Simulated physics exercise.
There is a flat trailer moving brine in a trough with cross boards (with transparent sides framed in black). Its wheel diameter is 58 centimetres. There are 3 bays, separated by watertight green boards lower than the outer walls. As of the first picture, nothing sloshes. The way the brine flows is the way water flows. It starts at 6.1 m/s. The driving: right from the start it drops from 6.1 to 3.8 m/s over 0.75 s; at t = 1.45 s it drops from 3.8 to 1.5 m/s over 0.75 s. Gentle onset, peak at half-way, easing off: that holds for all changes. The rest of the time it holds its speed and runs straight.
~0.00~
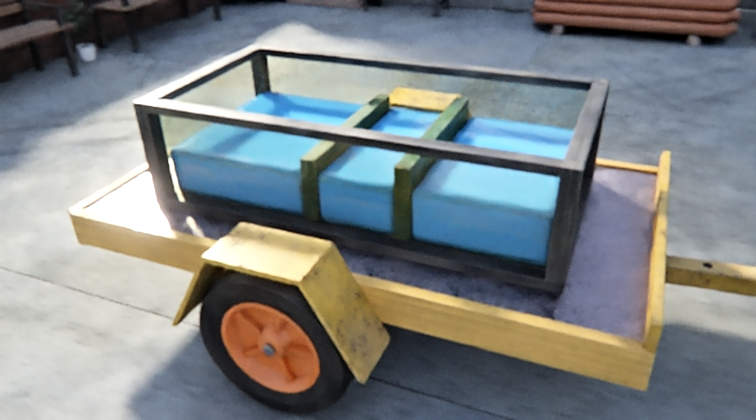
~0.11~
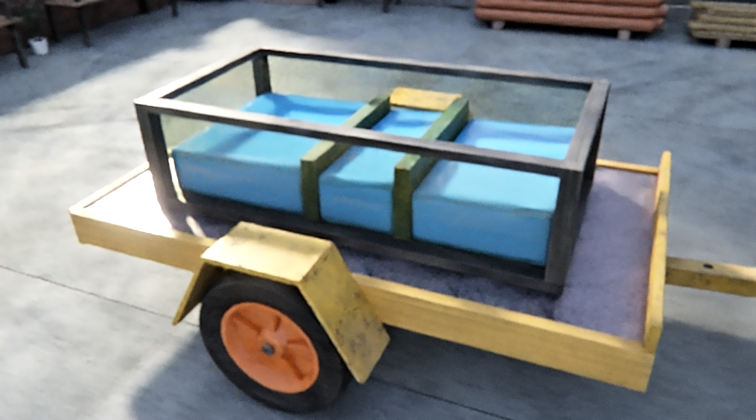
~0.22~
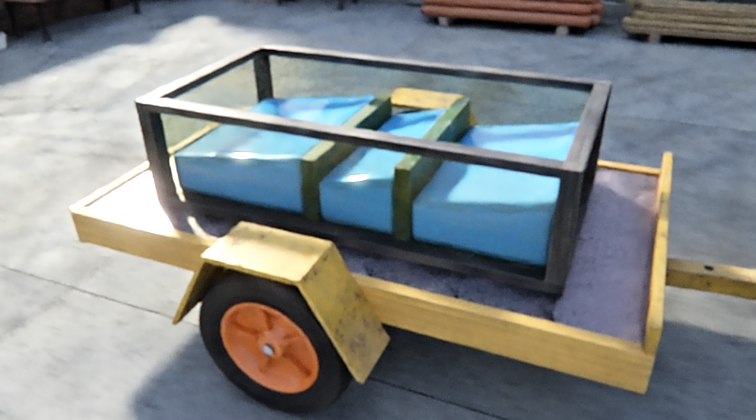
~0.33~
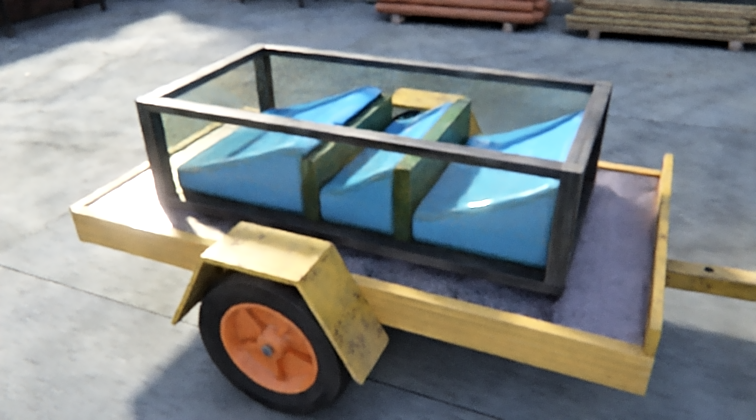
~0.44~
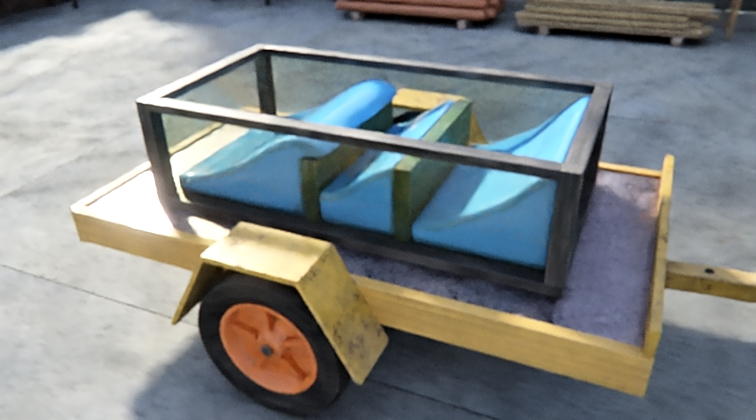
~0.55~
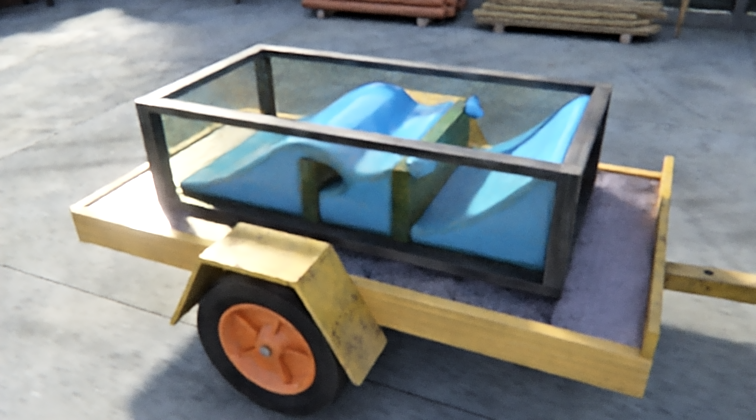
Blue liquid lies nearly level in three bays of a clear-sided, black-framed trough on a yellow flat trailer as the paved yard slides leftward behind. The liquid then tilts, climbing toward the right side of each bay, and finally surges over the cross boards in curling waves.
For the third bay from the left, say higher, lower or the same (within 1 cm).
Fuller.
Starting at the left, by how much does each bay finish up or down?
7 cm down, 4 cm up, 6 cm up.
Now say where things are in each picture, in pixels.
Surface heights from the left, (237, 147), (364, 169), (478, 189); board top at (307, 161) and (402, 169); the front is on the right, levels are read along the near wall; a wheel hub at (264, 356), in the first picture.
Surface heights from the left, (237, 147), (364, 169), (478, 189), in the second picture.
Surface heights from the left, (238, 147), (364, 170), (478, 192), in the third picture.
Surface heights from the left, (239, 152), (364, 171), (478, 196), in the fourth picture.
Surface heights from the left, (240, 158), (364, 170), (478, 201), in the fifth picture.
Surface heights from the left, (240, 164), (363, 159), (476, 204); a wheel hub at (260, 357), in the sixth picture.
By 1.15 s the mean depths from the left are 16, 28, 21 cm.
By 1.85 s the mean depths from the left are 14, 29, 22 cm.
By 2.75 s the mean depths from the left are 12, 26, 27 cm.
By 5.18 s the mean depths from the left are 13, 25, 27 cm.
